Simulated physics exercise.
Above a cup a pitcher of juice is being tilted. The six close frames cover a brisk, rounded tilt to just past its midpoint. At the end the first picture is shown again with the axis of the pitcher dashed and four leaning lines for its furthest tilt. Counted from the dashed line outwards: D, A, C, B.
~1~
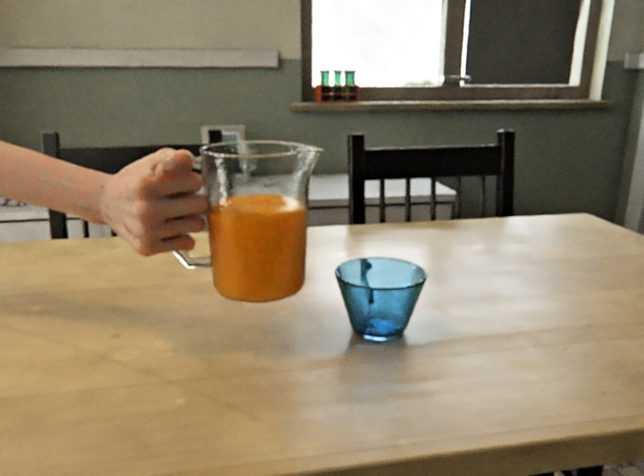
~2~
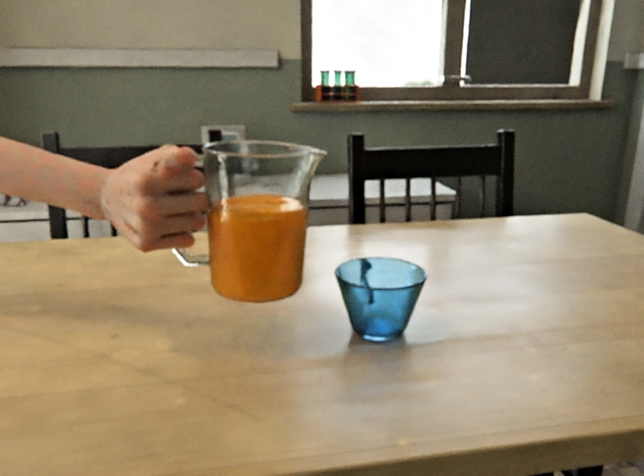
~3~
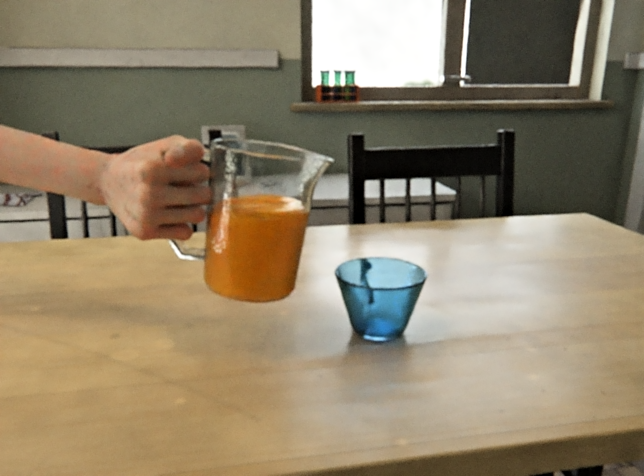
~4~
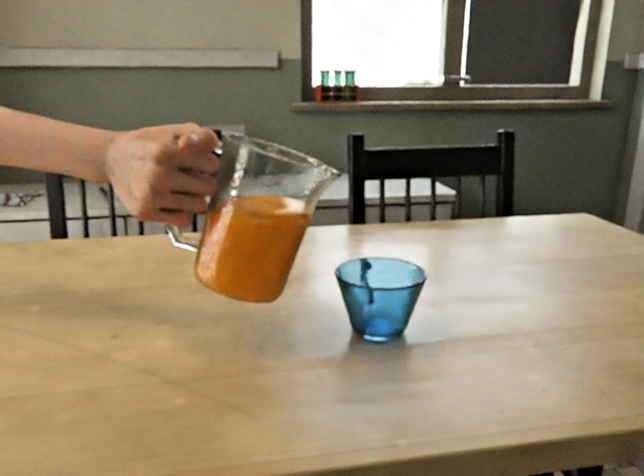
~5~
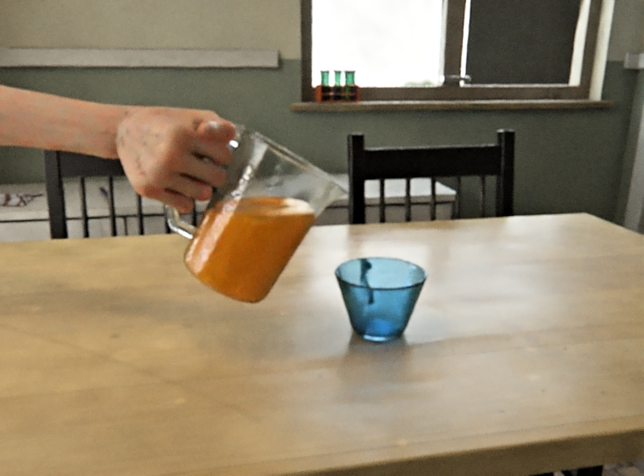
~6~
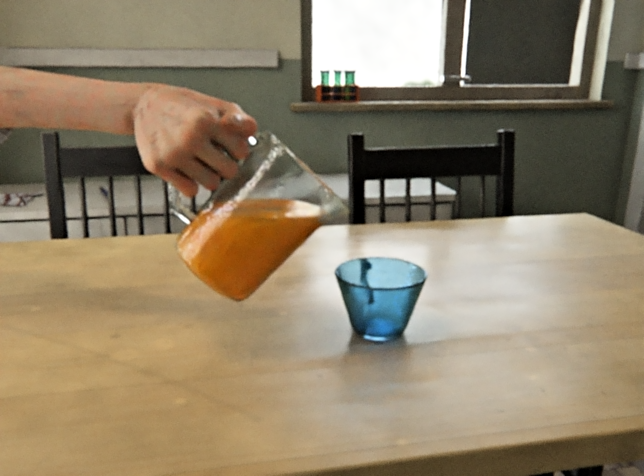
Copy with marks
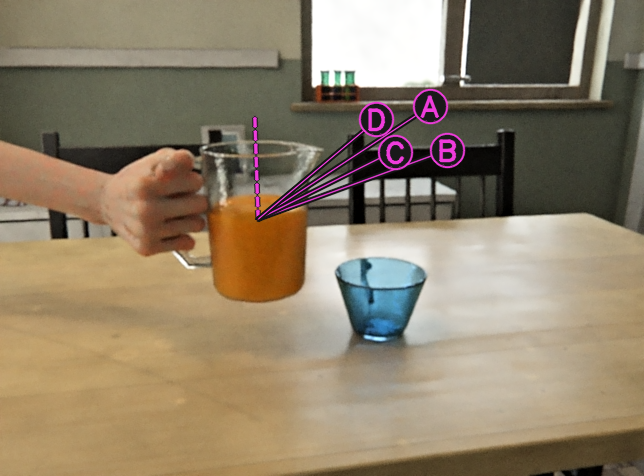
At a wooden table with dark chairs behind it, a hand held a glass pitcher of orange juice upright, then tilted it steadily to the right beside a small, empty blue cup.
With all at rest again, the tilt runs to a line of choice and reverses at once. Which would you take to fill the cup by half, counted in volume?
Mark C does it best.
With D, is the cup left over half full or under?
Under.
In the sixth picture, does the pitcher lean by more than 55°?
No.
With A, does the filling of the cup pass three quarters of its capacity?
No.
On the marked copy, A at (415, 115); B at (431, 155); C at (379, 158); D at (363, 130).
For mark A, the cup ends with about 26 % of what it can hold.
For mark B, the cup ends with about 79 % of what it can hold; 3 % of the juice is spilt.
For mark C, the cup ends with about 51 % of what it can hold.
For mark D, the cup ends with about 10 % of what it can hold.
